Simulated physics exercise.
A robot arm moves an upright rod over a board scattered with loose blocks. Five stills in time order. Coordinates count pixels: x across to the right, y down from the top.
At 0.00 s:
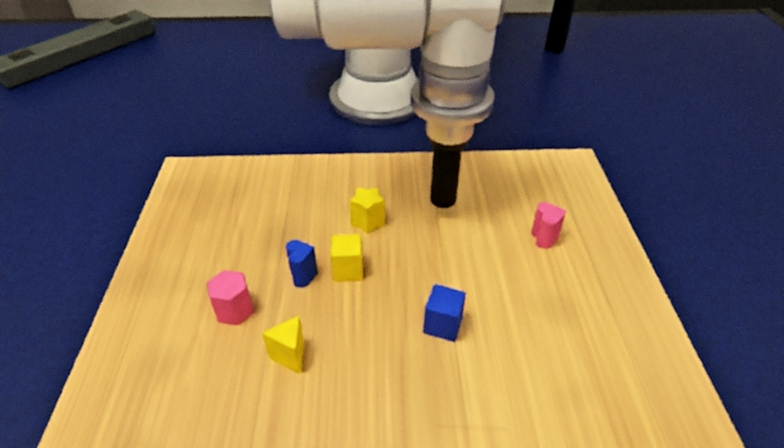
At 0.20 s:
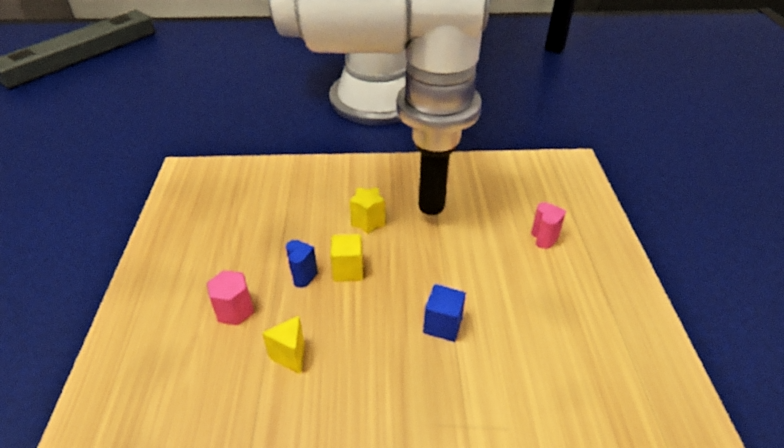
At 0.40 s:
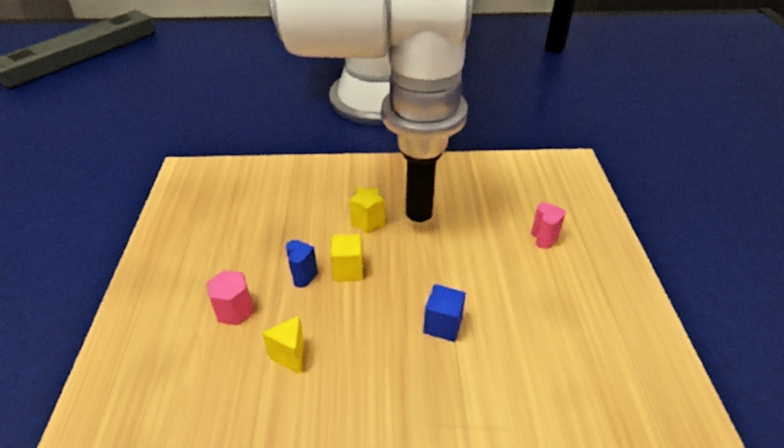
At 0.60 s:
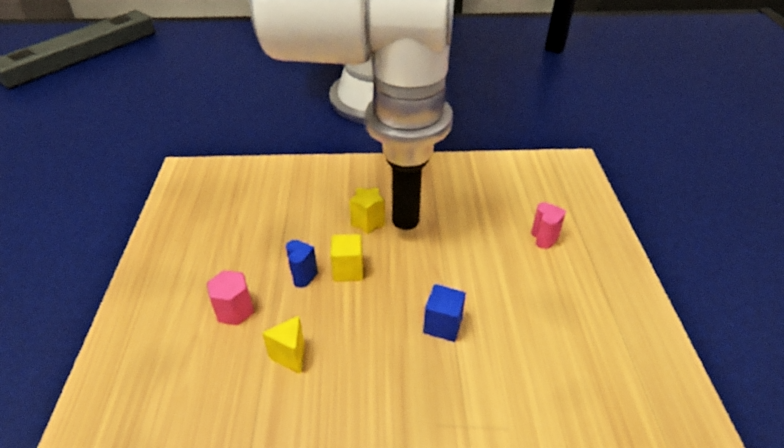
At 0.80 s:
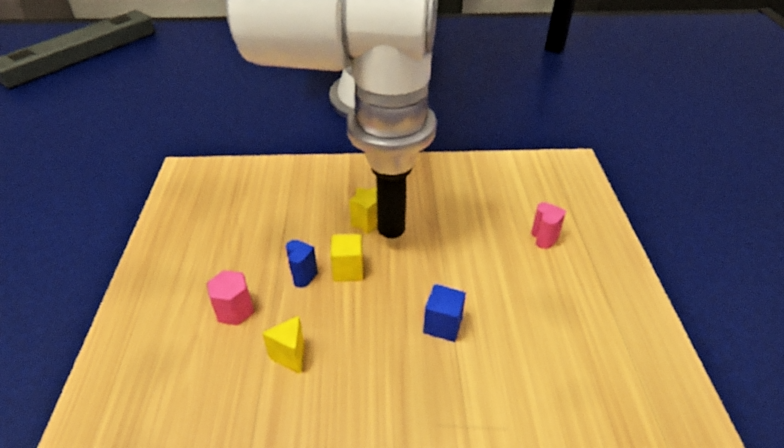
The footage shows a robot arm holding a black upright rod over a wooden board scattered with yellow, blue and pink blocks; the rod moves steadily left and slightly toward the viewer, while the blocks stay still.
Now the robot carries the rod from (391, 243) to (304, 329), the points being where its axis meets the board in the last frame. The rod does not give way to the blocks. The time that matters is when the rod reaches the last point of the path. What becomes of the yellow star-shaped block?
It is not moved.
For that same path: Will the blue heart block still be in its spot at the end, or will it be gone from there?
It gets moved.
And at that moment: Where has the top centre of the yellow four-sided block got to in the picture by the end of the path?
It will likely be found at (308, 259).
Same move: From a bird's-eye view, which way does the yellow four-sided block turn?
I'd predict that, seen from above, the yellow four-sided block rotates clockwise.
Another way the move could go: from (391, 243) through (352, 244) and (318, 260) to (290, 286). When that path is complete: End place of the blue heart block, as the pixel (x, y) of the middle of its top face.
It is at (267, 278).
What follows on the original path. One third of the way, rod at (365, 256); yellow four-sided block at (334, 249).
Two thirds of the way, rod at (335, 285); blue heart block at (286, 249); yellow four-sided block at (309, 258), turned 35° clockwise.
At the end, rod at (302, 316); blue heart block at (286, 248); yellow four-sided block at (308, 259), turned 35° clockwise; yellow star-shaped block still.
